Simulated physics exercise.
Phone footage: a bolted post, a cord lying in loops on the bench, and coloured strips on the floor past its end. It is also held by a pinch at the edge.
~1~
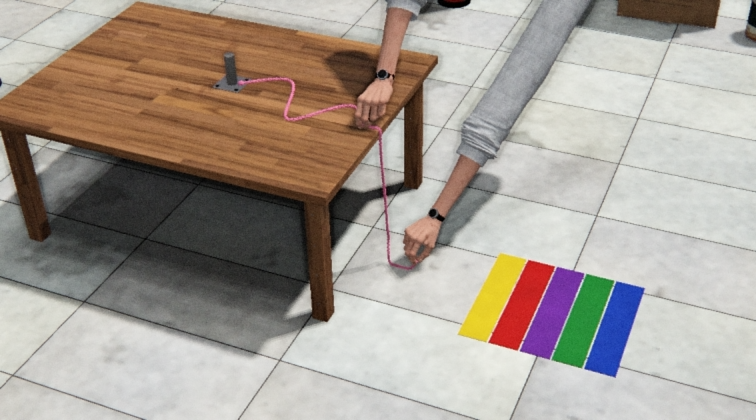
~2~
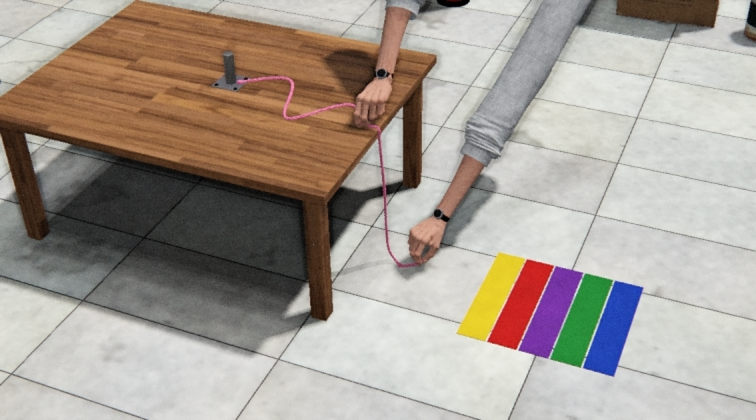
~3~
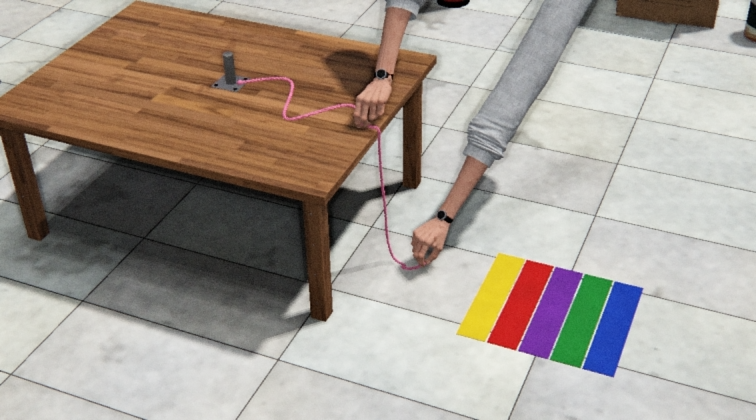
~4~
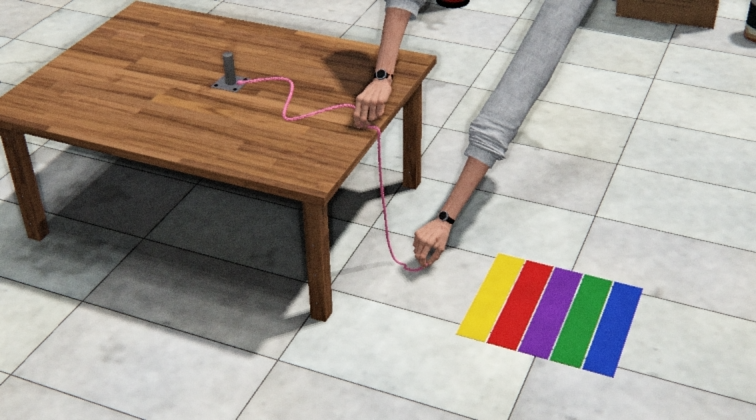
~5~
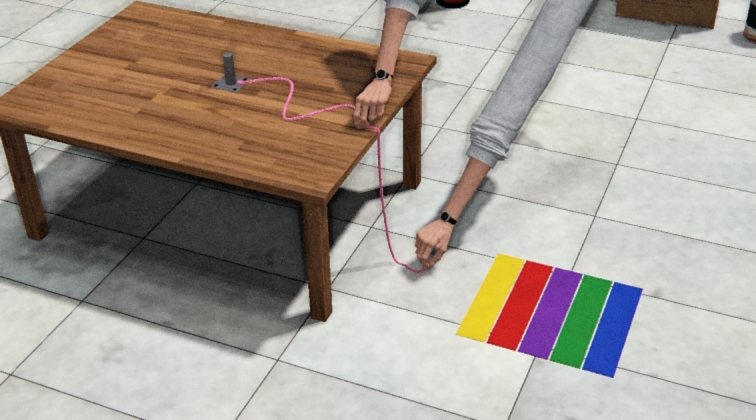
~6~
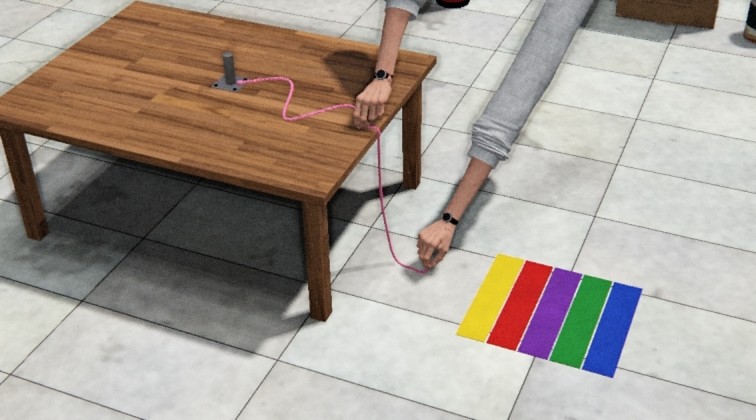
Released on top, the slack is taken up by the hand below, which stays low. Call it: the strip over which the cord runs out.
Blue.
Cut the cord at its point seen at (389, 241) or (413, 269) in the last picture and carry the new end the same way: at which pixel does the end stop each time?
Roughly at (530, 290) the first time and at (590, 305) the second.
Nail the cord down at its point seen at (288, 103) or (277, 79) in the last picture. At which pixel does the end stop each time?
The spots come out as (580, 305) and (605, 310), in that order.
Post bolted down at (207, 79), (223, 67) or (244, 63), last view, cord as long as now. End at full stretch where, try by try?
Roughly (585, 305), (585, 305) and (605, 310), try by try.
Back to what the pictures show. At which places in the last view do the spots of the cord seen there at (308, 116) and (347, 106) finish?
Around (368, 121); the other one around (403, 145).
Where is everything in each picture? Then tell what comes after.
The first picture shows end (417, 261); yellow (480, 322); red (510, 331); purple (541, 339); green (573, 347); blue (606, 356).
The second picture shows end (421, 262); cord through (269, 78) (287, 104) (331, 108) (373, 127) (384, 187) (388, 243).
The third picture shows end (425, 263).
The fourth picture shows end (427, 264); cord through (269, 79) (287, 105) (331, 109) (372, 128) (382, 187) (389, 244).
The fifth picture shows end (429, 265).
The sixth picture shows end (431, 265); cord through (269, 79) (287, 105) (330, 109) (372, 128) (381, 187) (390, 245).
Soon after, end near (557, 298); over purple.
Then, end near (597, 308); over green.
At full stretch, end near (621, 314); over blue. It halts on the blue strip.
